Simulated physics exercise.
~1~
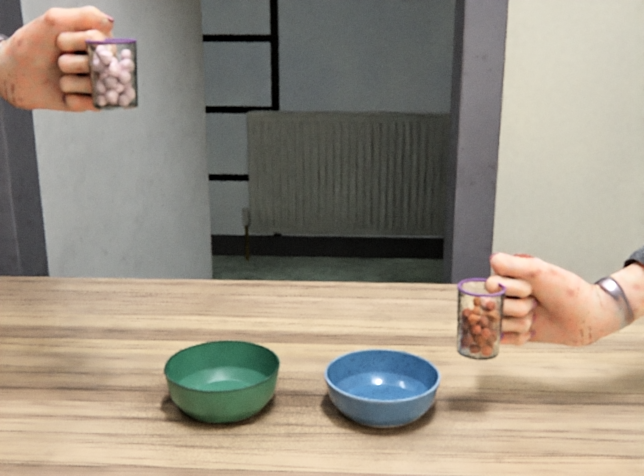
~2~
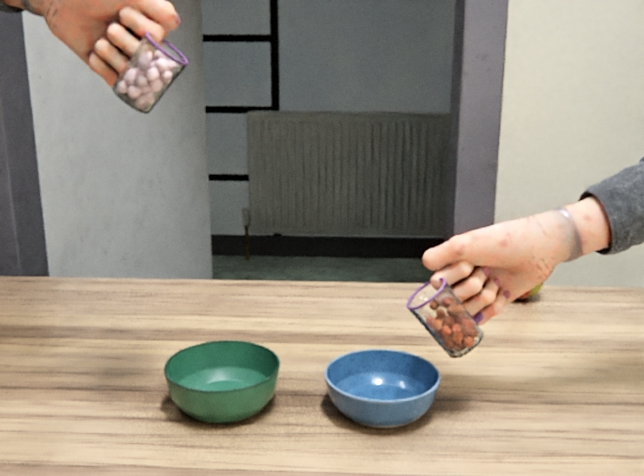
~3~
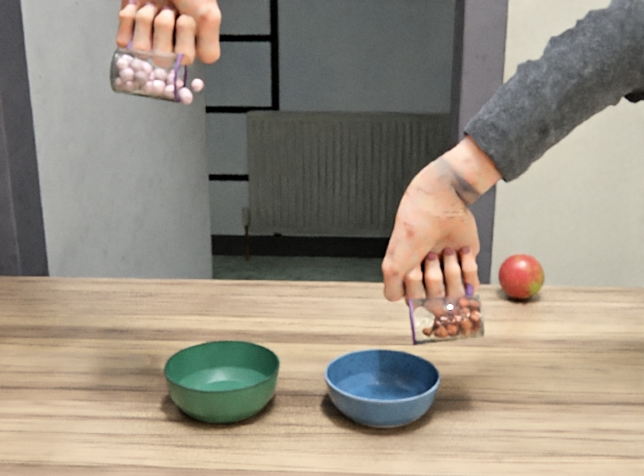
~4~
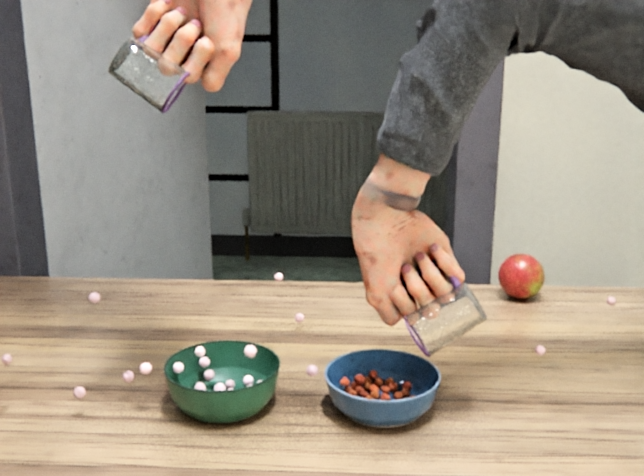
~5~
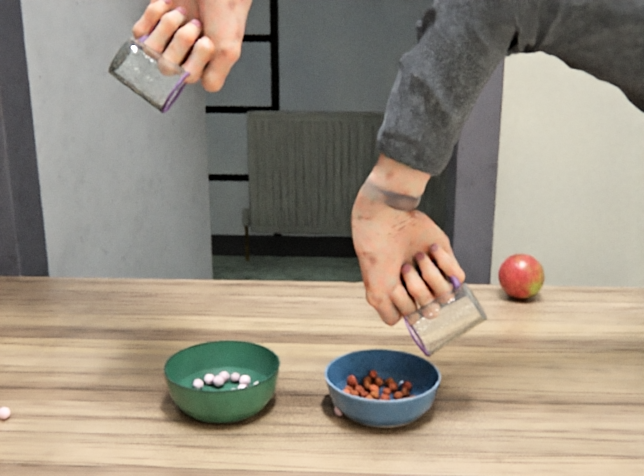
At first, two hands hold clear cups upright above a wooden table, the left one high with pale pink balls and the right one low with reddish-brown pieces. Both hands move inward and tilt their cups over a green bowl and a blue bowl, and a red apple comes into view behind the right arm. The cups tip further until the contents pour out. Pink balls drop into the green bowl and scatter widely through the air, while the brown pieces land together in the blue bowl. Finally, both cups hang empty, with some pink balls in the green bowl, one at the table's left, and the brown pieces all in the blue bowl.
